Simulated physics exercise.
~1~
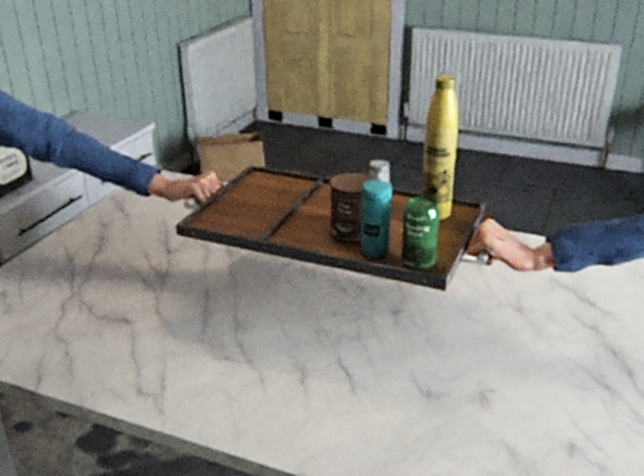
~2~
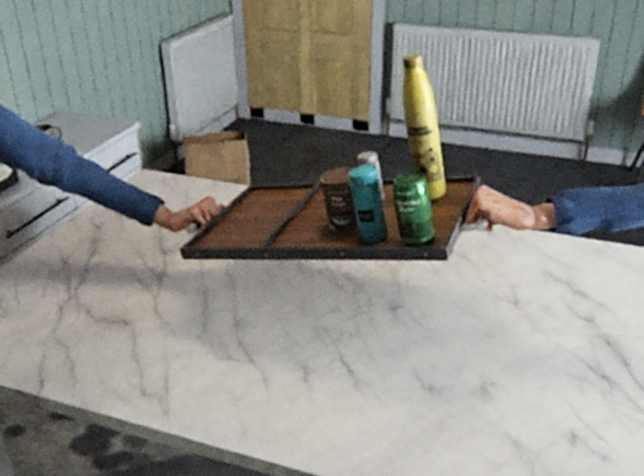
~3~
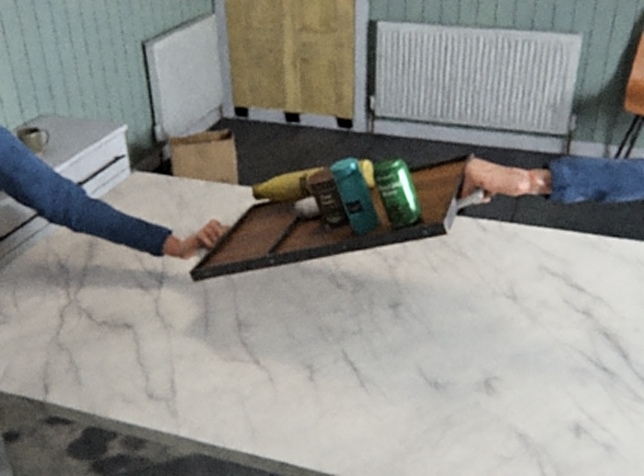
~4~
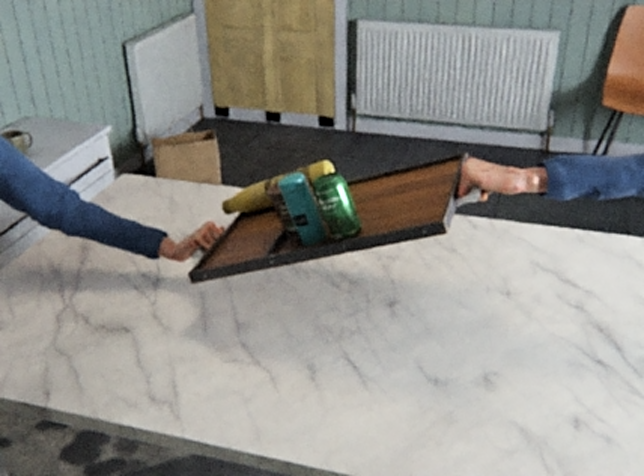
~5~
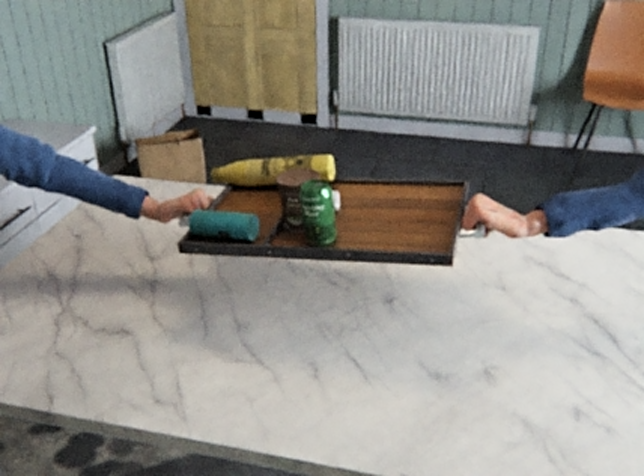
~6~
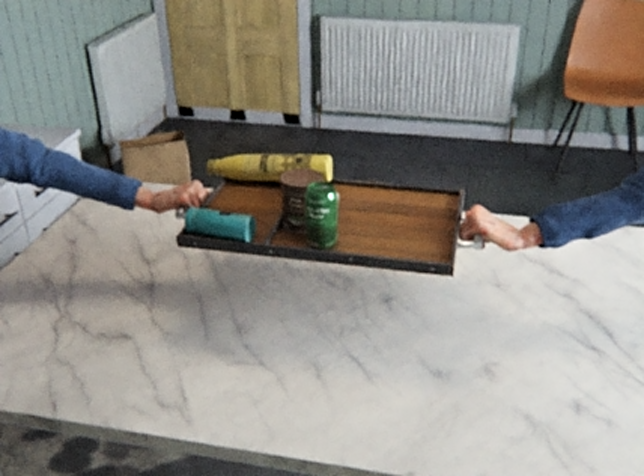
Two hands tip a tray left, toppling several containers, then level it above the table.
